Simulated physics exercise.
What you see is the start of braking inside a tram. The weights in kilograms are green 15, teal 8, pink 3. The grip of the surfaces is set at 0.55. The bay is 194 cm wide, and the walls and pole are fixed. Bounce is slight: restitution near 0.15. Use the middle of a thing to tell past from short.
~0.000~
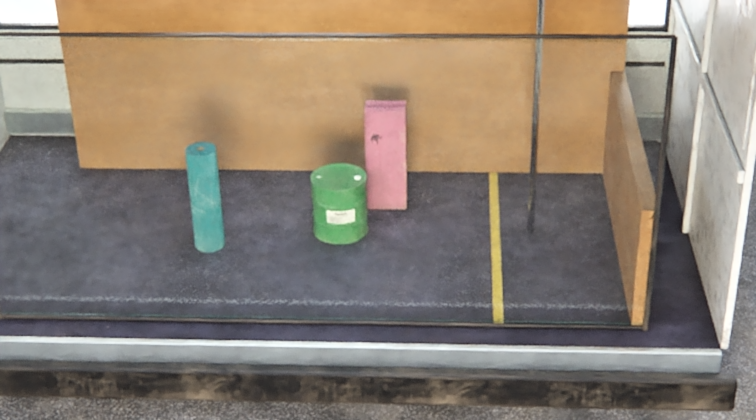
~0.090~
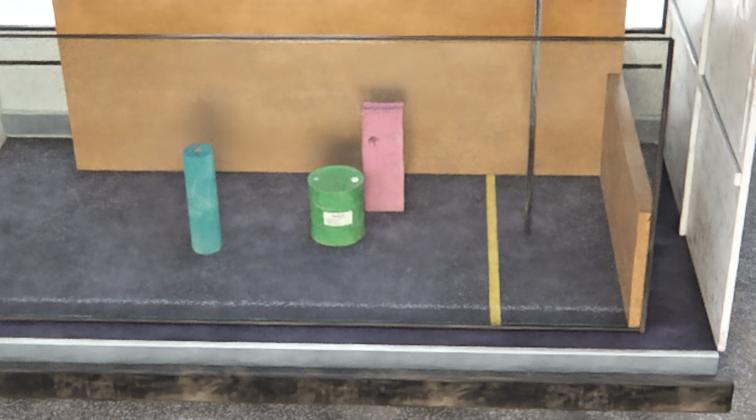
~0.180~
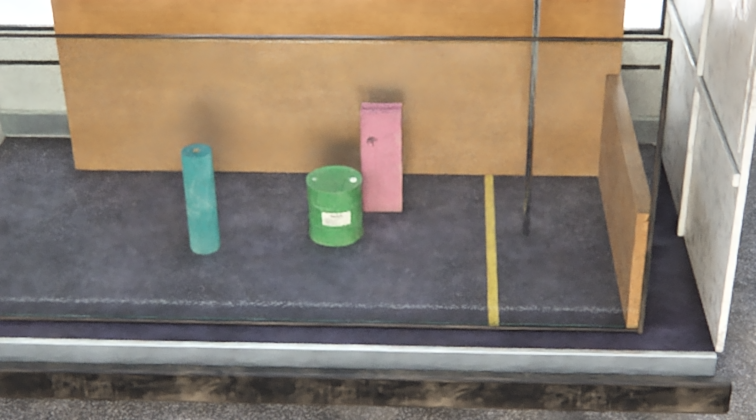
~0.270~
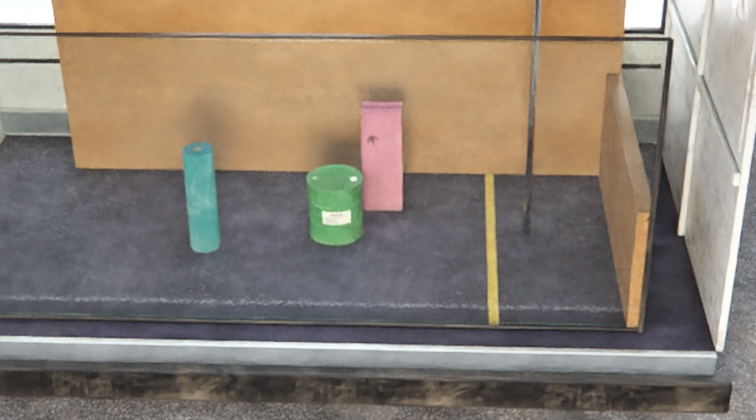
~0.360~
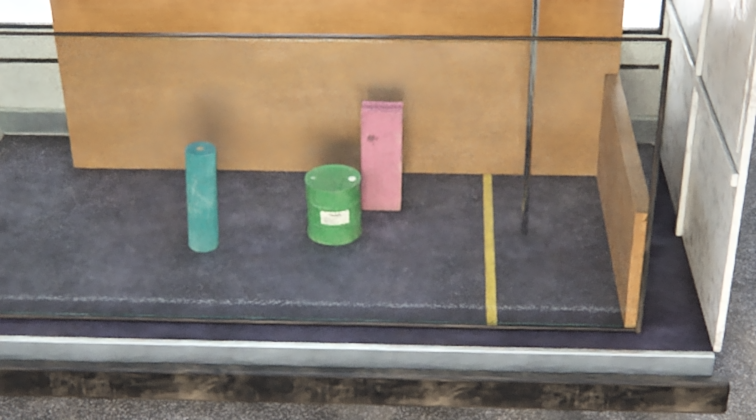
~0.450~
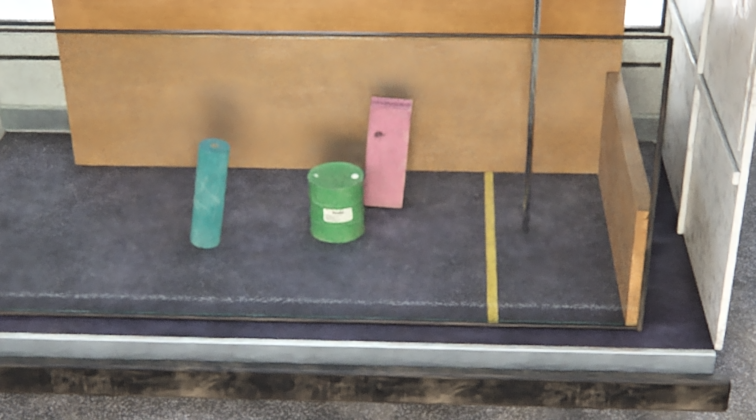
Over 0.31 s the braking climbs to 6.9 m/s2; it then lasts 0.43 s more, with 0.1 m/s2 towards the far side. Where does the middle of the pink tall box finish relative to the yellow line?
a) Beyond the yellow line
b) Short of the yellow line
The answer is a.
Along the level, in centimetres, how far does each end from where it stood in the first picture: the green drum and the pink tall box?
Shift: Green drum 50; pink tall box 90.
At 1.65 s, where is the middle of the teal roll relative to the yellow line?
Short by some 125 cm.
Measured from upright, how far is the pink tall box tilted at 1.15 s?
The angle from upright is close to 90°.
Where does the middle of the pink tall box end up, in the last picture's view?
Look roughly at (511, 187) in the final picture.
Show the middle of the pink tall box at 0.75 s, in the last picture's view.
It would sit at about pixel (433, 159) then.
After 0.75 s the pink tall box is 40 cm short of the yellow line, tilted 50°, near (433, 159) in the last picture's view; the teal roll 143 cm short of the yellow line, tilted 75°.
After 1.15 s the pink tall box is 14 cm past the yellow line, tilted 90°, near (510, 187) in the last picture's view.
After 1.65 s the pink tall box is 14 cm past the yellow line, tilted 90°, near (511, 187) in the last picture's view.
By 1.9 s, green drum stops short of the yellow line; pink tall box crosses the yellow line.
